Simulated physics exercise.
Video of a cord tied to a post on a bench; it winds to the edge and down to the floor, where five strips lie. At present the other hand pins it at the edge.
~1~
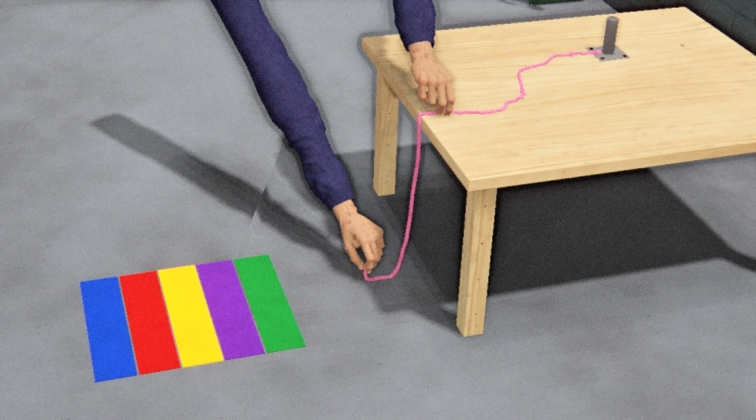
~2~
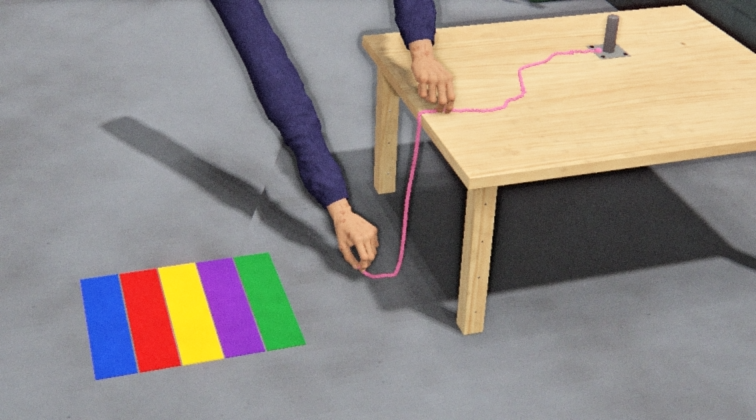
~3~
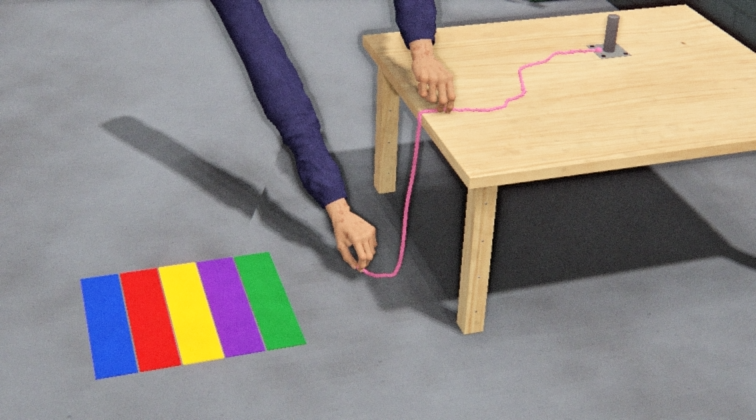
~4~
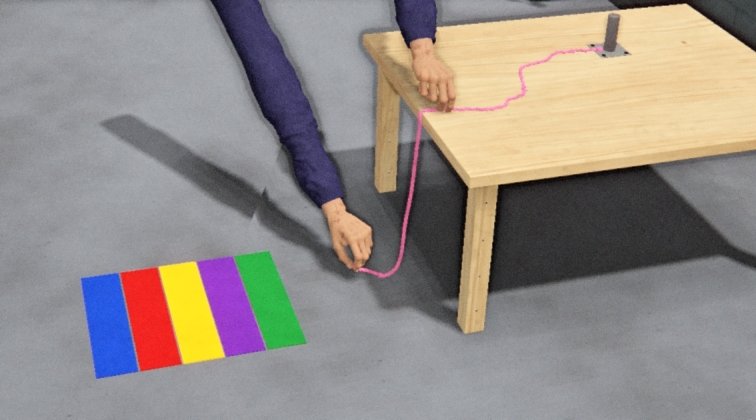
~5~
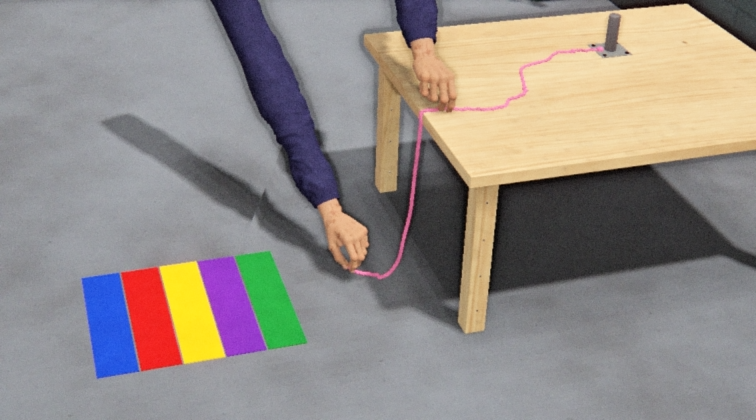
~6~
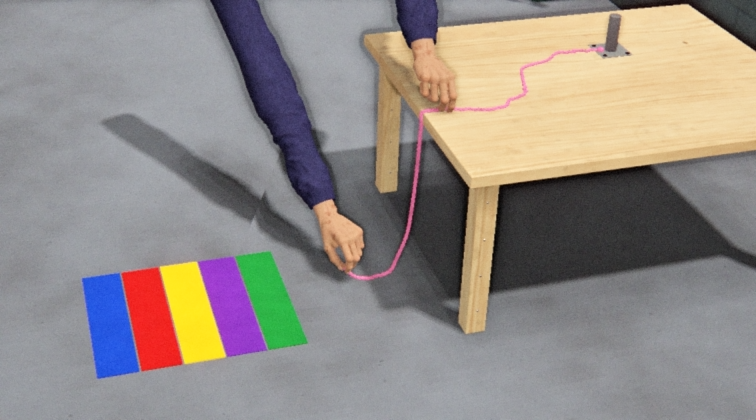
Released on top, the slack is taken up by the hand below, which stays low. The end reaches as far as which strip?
As far as the yellow strip.
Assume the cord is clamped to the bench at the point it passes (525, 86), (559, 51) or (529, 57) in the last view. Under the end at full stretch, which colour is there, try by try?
First try purple, second yellow, third yellow.
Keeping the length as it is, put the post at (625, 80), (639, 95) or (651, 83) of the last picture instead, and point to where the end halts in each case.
Near (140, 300); near (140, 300); near (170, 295).
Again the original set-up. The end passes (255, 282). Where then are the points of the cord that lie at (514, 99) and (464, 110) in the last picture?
They go to (456, 93) and to (410, 122).
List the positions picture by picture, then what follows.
End (365, 268); green (280, 331); purple (239, 338); yellow (198, 345); red (156, 352); blue (113, 359), in the first frame.
End (360, 267); cord through (573, 54) (520, 71) (506, 103) (431, 112) (411, 180) (401, 253), in the second frame.
End (358, 267), in the third frame.
End (354, 267); cord through (574, 52) (520, 70) (507, 102) (432, 111) (413, 179) (402, 252), in the fourth frame.
End (349, 268), in the fifth frame.
End (345, 269); cord through (575, 53) (522, 70) (508, 102) (433, 111) (416, 178) (400, 251), in the sixth frame.
Soon after, end near (255, 282); over green.
Then, end near (207, 289); over yellow.
At full stretch, end near (178, 294); over yellow. It halts on the yellow strip.
